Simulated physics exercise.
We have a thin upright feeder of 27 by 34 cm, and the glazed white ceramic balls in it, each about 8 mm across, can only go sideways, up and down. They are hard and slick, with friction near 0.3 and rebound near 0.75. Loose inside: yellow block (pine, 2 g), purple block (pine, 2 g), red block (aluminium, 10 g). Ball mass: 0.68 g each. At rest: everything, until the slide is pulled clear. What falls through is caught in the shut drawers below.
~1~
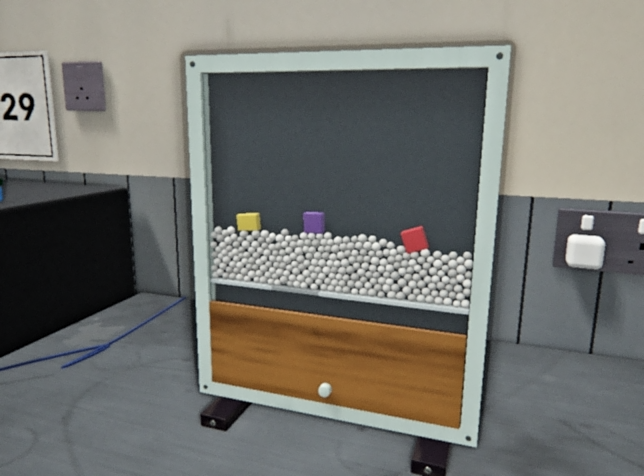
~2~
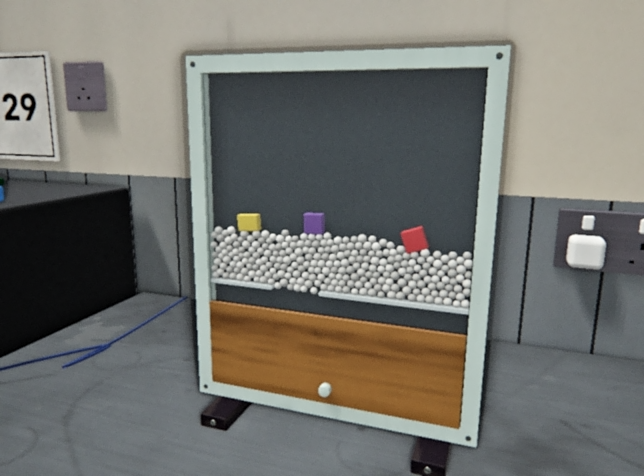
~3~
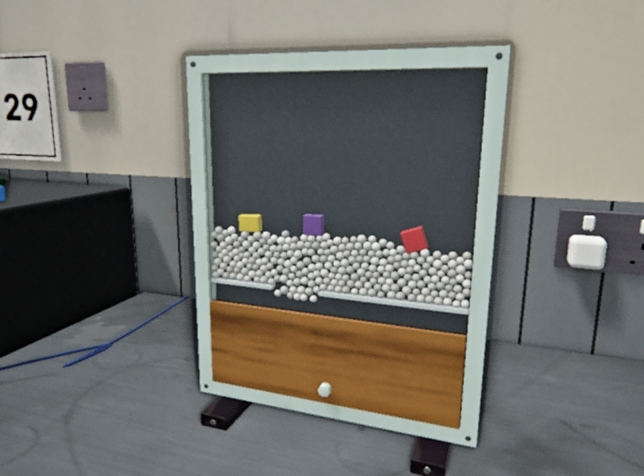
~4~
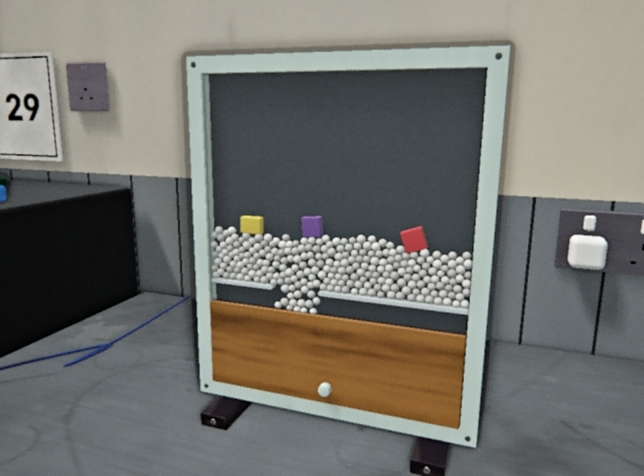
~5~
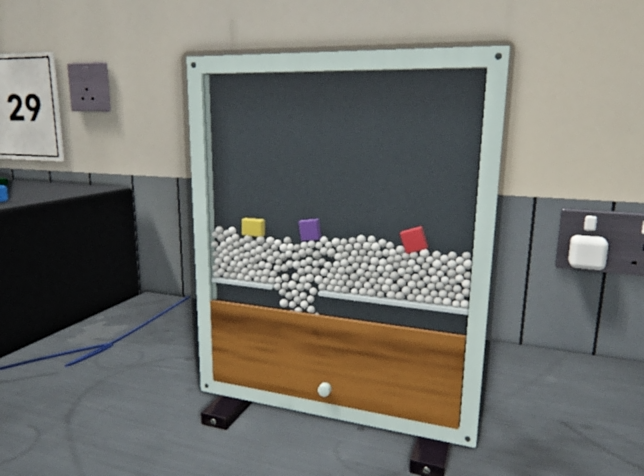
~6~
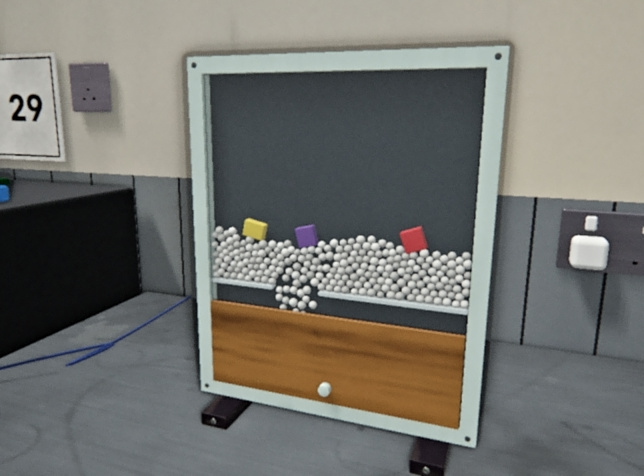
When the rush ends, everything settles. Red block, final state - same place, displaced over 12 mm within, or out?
Displaced within.
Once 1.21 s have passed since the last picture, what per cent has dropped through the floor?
Share out below: Approx. 70 per cent.
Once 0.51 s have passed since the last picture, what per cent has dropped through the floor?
It should be near 50 per cent.
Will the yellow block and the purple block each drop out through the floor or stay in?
Yellow block gone, purple block gone.
Then, 0.14 s later than the last picture, 30 % are out; yellow block moved 4.5 cm tilted 37°; purple block moved 5.4 cm tilted 26°; red block moved 0.1 cm tilted 20°.
Then, 0.50 s later than the last picture, 50 % are out; yellow block below the floor; purple block below the floor; red block moved 2.0 cm tilted 4°.
Then, 1.21 s later than the last picture, 70 % are out; yellow block below the floor; purple block below the floor; red block moved 5.6 cm tilted 52°.
At rest 2.5 s after the last picture, 75 % are out; yellow block below the floor; purple block below the floor; red block moved 6.1 cm tilted 44°.
